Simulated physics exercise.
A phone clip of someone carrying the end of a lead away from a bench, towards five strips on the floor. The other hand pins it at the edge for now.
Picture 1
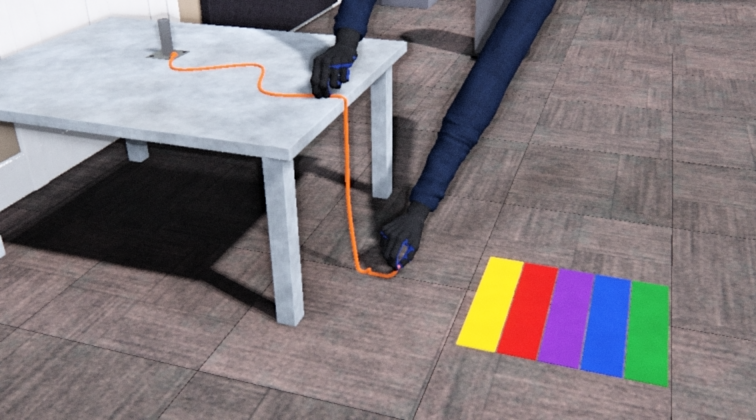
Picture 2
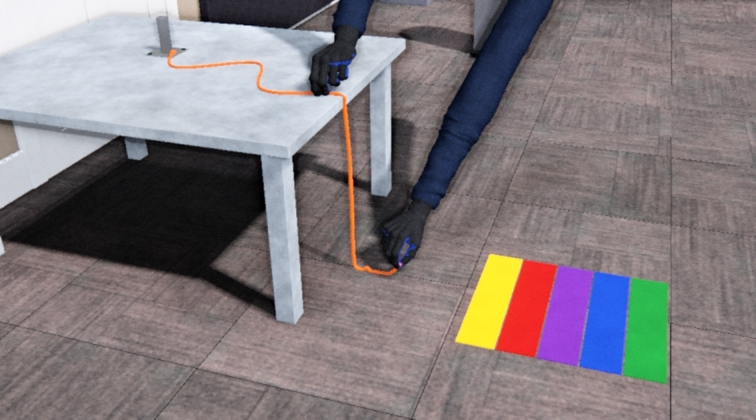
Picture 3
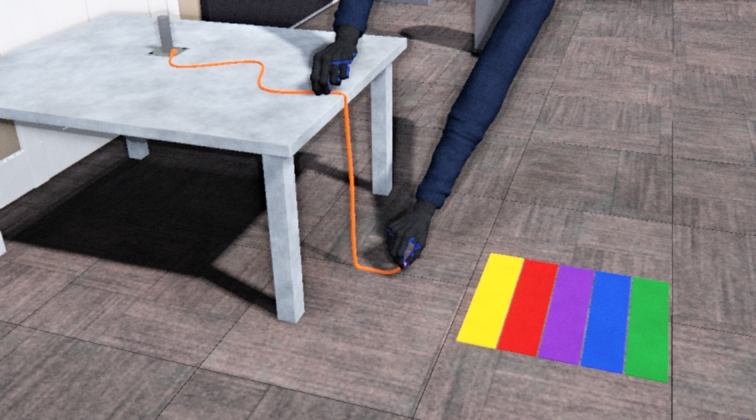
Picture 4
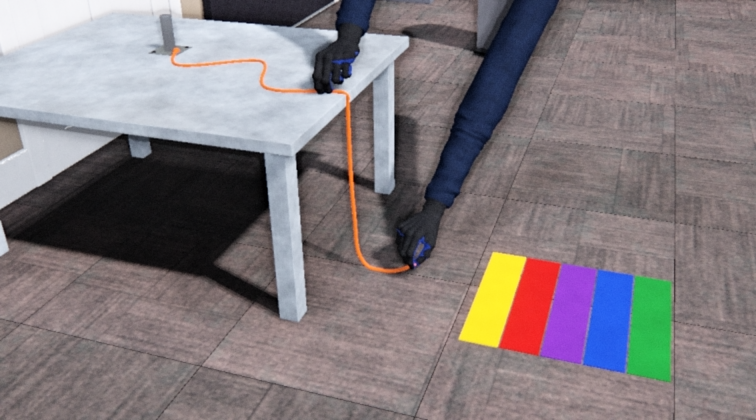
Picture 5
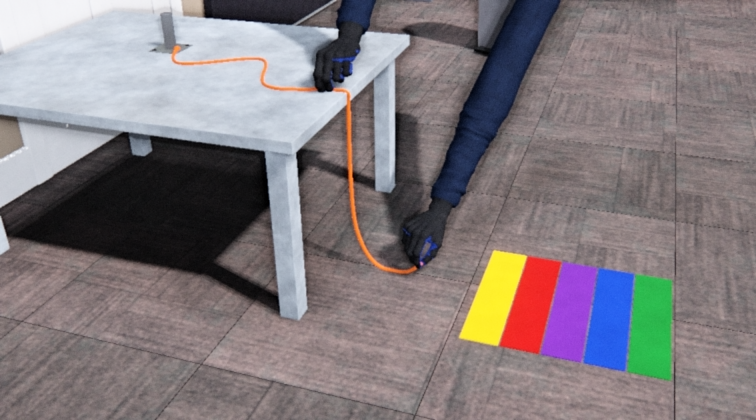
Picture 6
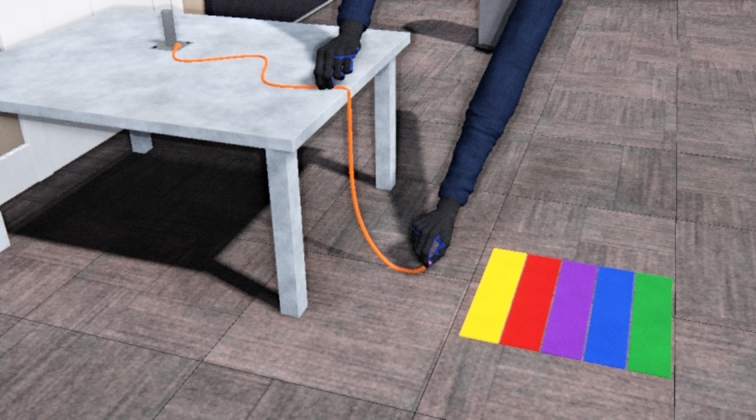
The video shows one gloved hand pinning an orange lead at the edge of a grey table while the other, low near the floor, draws the lead's end slightly right, towards five coloured strips on the carpet.
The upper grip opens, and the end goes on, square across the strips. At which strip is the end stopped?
It halts on the blue strip.
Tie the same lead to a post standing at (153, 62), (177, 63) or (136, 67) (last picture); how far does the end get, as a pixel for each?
Near (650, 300), (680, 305) and (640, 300).
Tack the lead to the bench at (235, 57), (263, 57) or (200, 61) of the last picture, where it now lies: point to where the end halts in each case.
About (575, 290), (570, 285) and (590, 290).
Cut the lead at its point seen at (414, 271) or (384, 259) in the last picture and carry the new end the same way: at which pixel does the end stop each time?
In that order: (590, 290) and (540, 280).
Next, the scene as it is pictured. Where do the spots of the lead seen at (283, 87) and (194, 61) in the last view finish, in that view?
At (363, 95), then (227, 56).
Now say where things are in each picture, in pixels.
In the first frame, end (398, 266); yellow (482, 330); red (521, 337); purple (562, 345); blue (604, 354); green (647, 362).
In the second frame, end (400, 264); lead through (169, 64) (242, 63) (258, 85) (334, 94) (350, 174) (353, 247).
In the third frame, end (405, 264).
In the fourth frame, end (415, 264); lead through (173, 62) (245, 61) (262, 83) (337, 92) (351, 172) (357, 245).
In the fifth frame, end (421, 263).
In the sixth frame, end (430, 263); lead through (174, 58) (246, 56) (263, 79) (338, 88) (351, 168) (369, 240).
Early on, end near (556, 285); over purple.
Midway, end near (596, 292); over blue.
At the end of the slack, end near (619, 296); over blue. Over blue.
